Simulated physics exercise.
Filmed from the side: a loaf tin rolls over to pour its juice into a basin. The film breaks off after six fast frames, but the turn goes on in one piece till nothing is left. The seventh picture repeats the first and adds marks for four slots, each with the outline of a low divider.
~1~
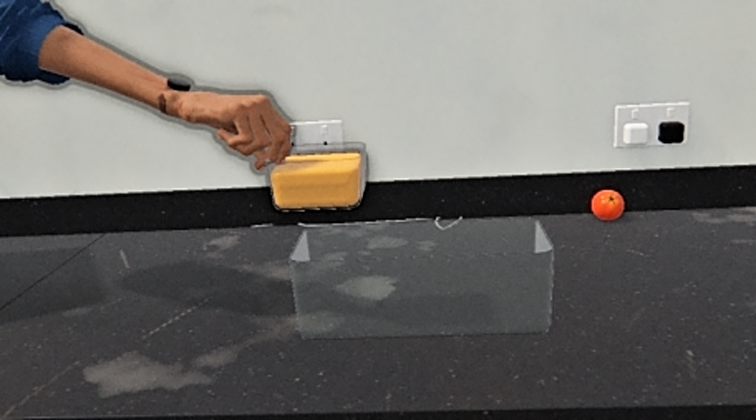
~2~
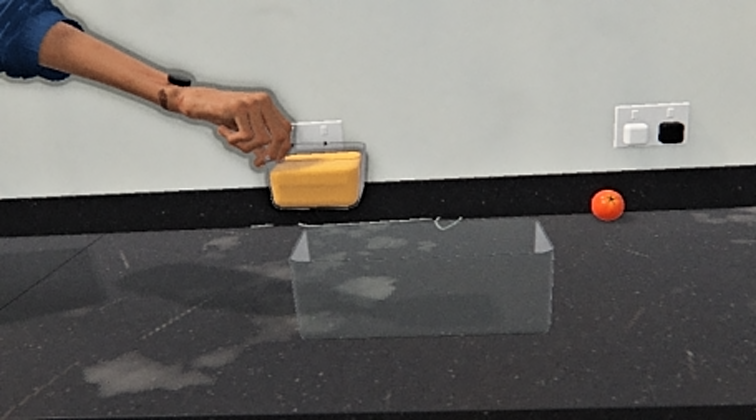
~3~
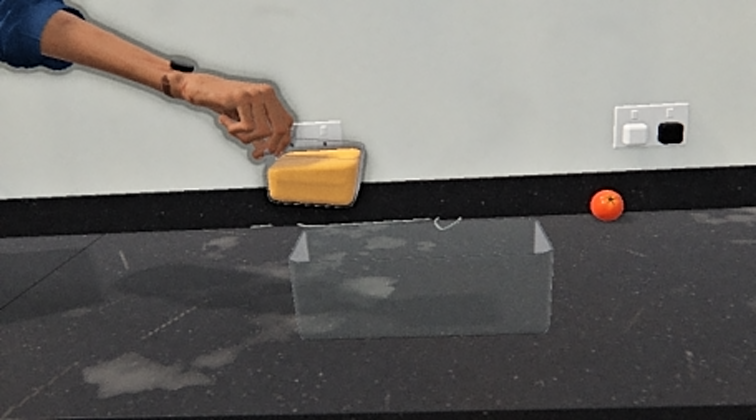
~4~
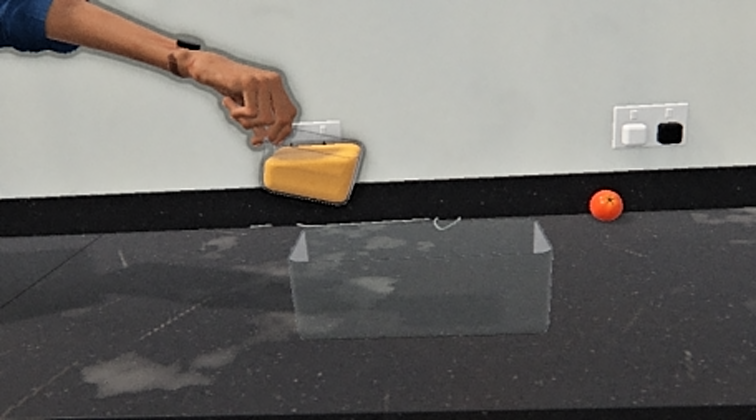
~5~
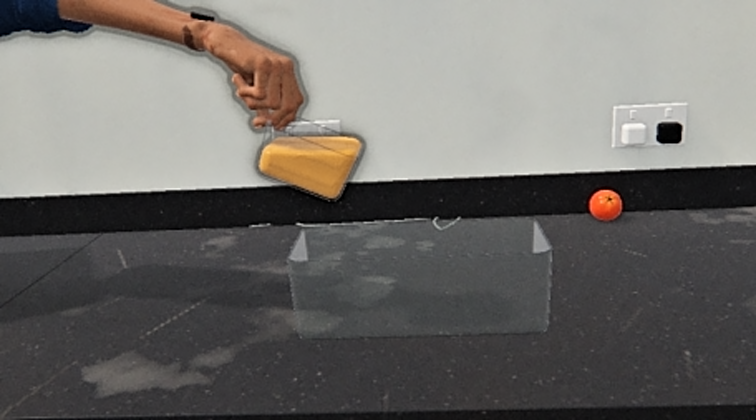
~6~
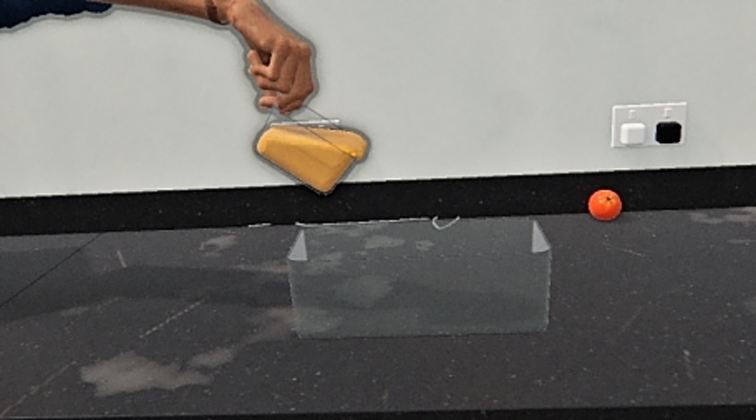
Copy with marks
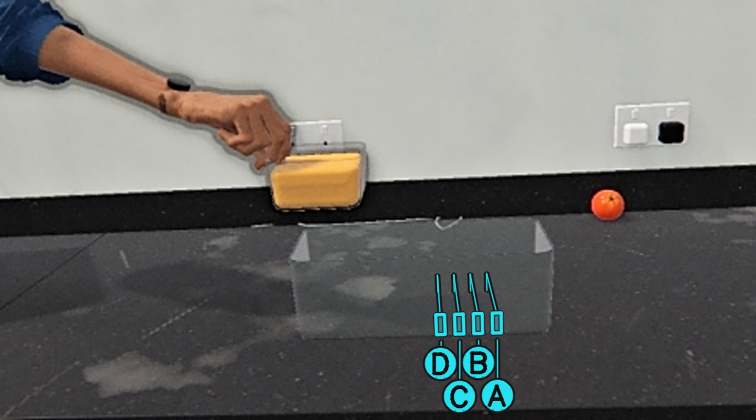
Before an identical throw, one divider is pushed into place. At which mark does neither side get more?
I would pick slot C.
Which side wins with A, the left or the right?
The left side.
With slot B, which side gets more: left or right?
The left one.
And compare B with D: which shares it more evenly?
That is slot D.
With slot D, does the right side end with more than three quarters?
No.
On the marked copy, A at (497, 339); B at (478, 340); C at (459, 340); D at (441, 341).
With A, about 76 % ends left of the wall and 18 % right of it; 6 % is lost outside.
With B, about 74 % ends left of the wall and 21 % right of it; 5 % is lost outside.
With C, about 54 % ends left of the wall and 42 % right of it; 5 % is lost outside.
With D, about 33 % ends left of the wall and 64 % right of it; 3 % is lost outside.
